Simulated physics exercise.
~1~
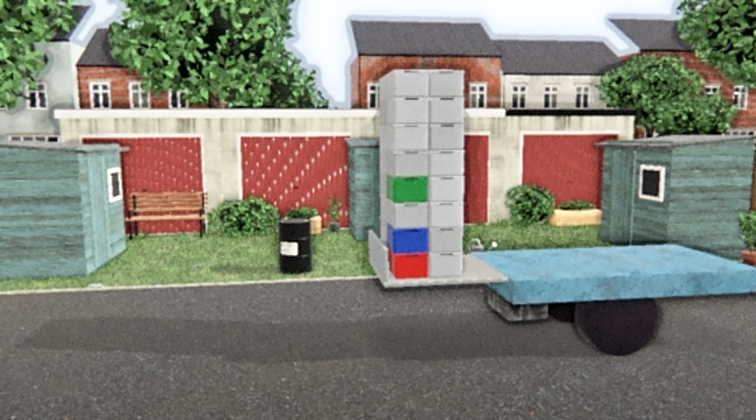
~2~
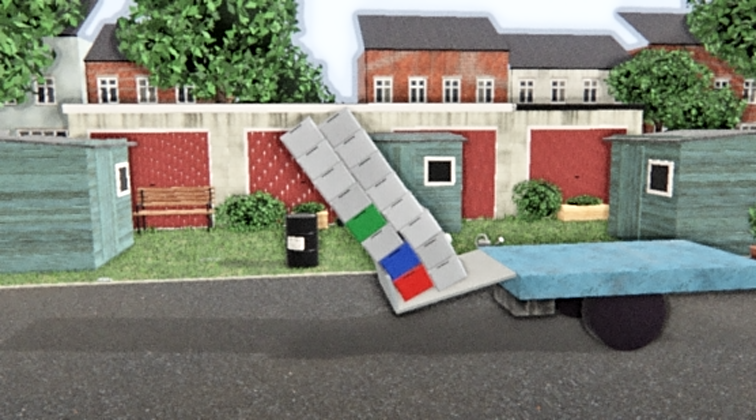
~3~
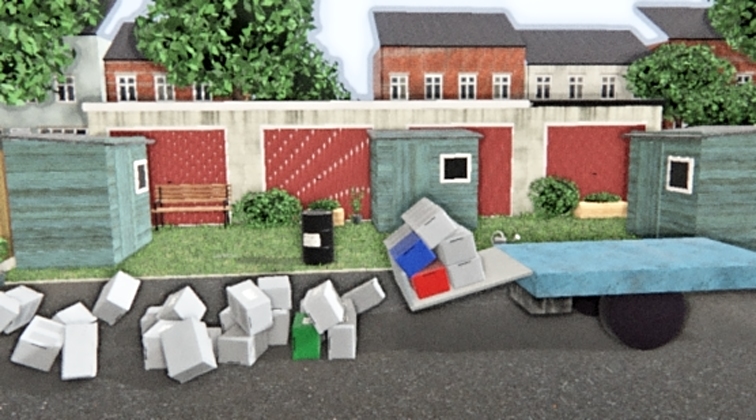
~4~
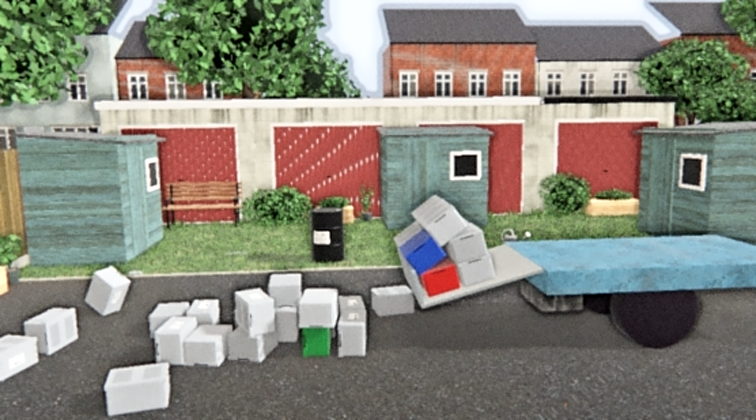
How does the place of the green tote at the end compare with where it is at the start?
At the start the green tote is partway up the stack on the flap. At the end it lies on the ground, lower and to the left of the flap, among the other fallen totes.
